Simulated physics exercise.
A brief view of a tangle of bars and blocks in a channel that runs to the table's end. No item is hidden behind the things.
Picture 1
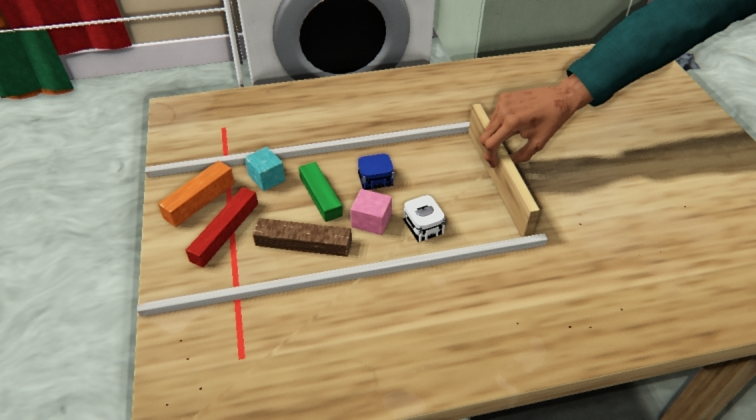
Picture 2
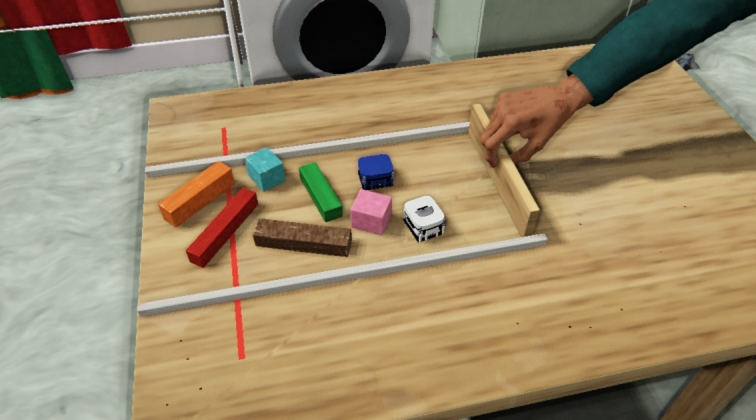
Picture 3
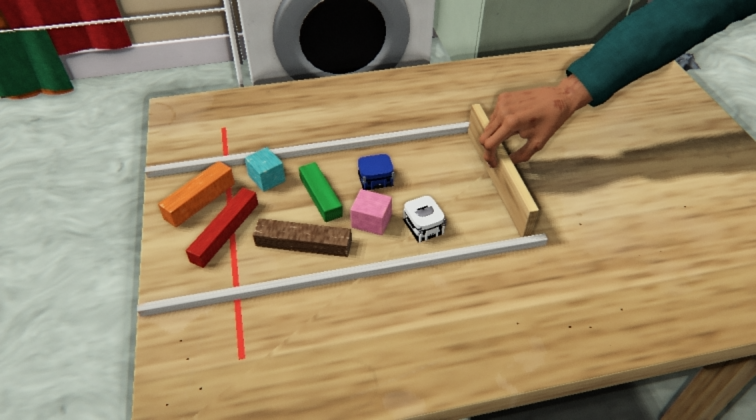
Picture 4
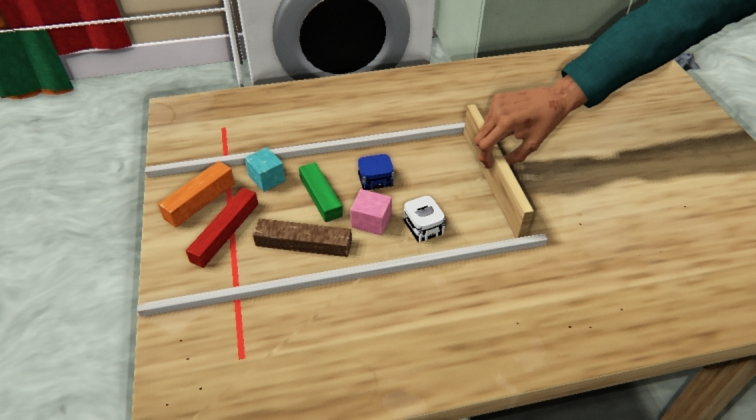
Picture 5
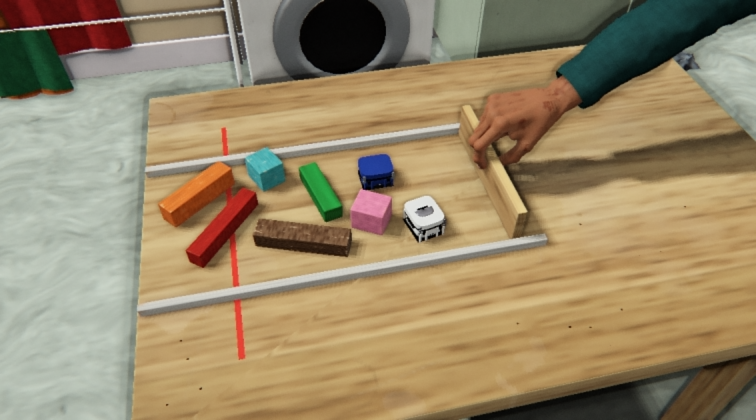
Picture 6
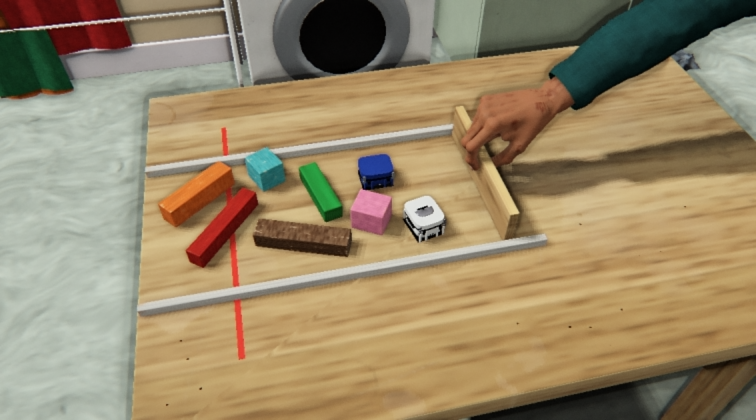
A hand slides a wooden board slightly left toward the still blocks and bars between rails.
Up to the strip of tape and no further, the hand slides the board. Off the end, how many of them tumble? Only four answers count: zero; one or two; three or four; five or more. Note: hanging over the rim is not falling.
After the push, one or two are missing from the table.
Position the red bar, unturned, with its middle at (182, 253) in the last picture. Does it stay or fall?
Lab note: Started there, it ends up below.
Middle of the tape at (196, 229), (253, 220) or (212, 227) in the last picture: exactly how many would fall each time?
3, 0, 2.
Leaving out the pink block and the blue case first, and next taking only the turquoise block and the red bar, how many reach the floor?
Result: 0 in the first case, with 0 in the second.
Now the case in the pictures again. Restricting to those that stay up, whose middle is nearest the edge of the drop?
Red bar.
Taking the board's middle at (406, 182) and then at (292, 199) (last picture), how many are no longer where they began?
Moved so far: 2, later 8.
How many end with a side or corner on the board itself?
Contact count: 3.
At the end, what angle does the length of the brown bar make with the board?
Some 25 degrees.
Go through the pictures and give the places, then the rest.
In the first frame, orange bar (198, 193); red bar (224, 226); turquoise block (265, 169); board (500, 167); tape (231, 224).
In the second frame, red bar (224, 226); white case (424, 219).
In the third frame, turquoise block (265, 169); blue case (376, 172).
In the fourth frame, orange bar (198, 193); pink block (372, 212).
In the fifth frame, red bar (224, 226); green stick (320, 191).
In the sixth frame, orange bar (198, 193); red bar (224, 226); turquoise block (265, 169); board (482, 170); tape (231, 224).
Soon after, none off yet; orange bar at rest near (198, 193); red bar at rest near (224, 226); turquoise block at rest near (265, 169).
By the end, the number that fall off is one or two; fallen, orange bar.
